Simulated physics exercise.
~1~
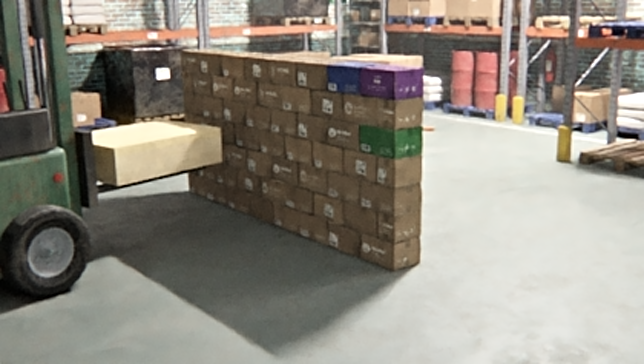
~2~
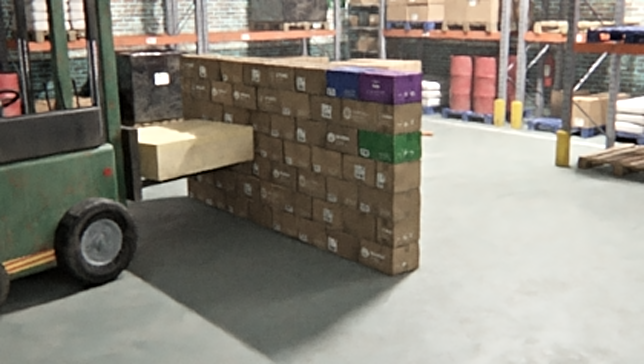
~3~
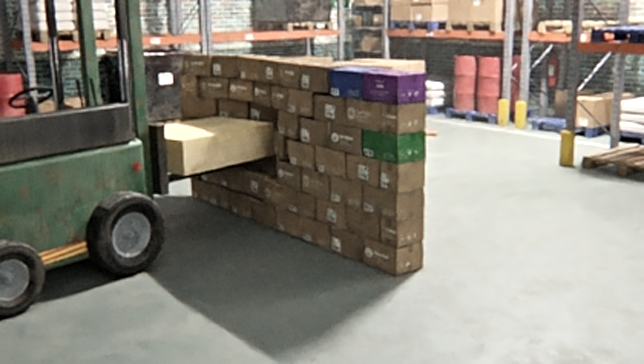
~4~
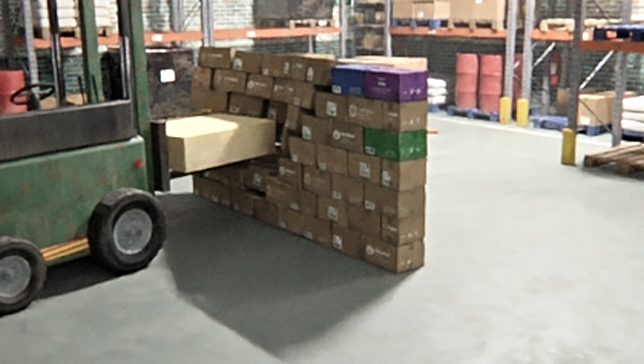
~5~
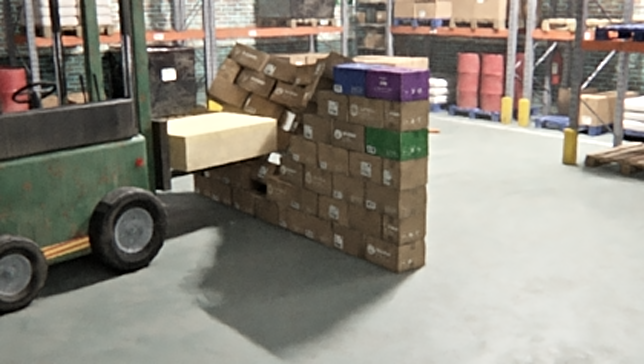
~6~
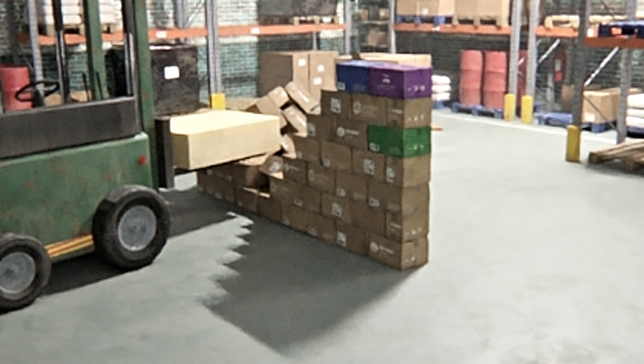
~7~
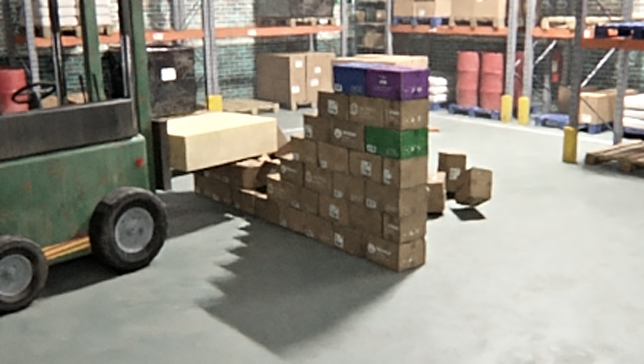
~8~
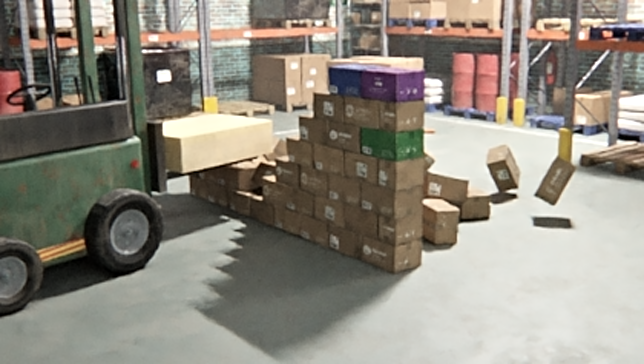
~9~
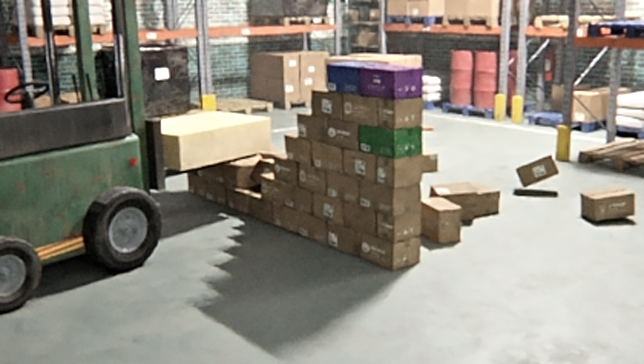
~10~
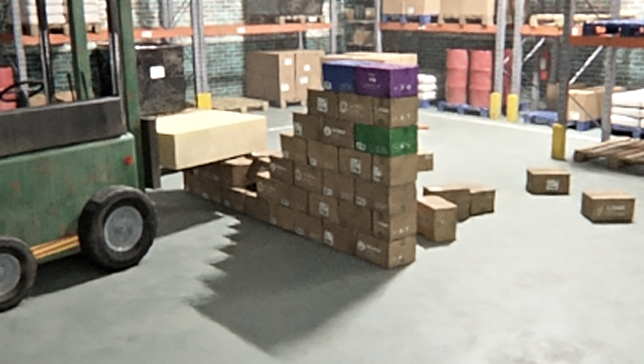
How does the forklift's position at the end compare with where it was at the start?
It ends a little farther to the right than it began, with more of its body in view at the left side and its front wheel nearer the carton wall.
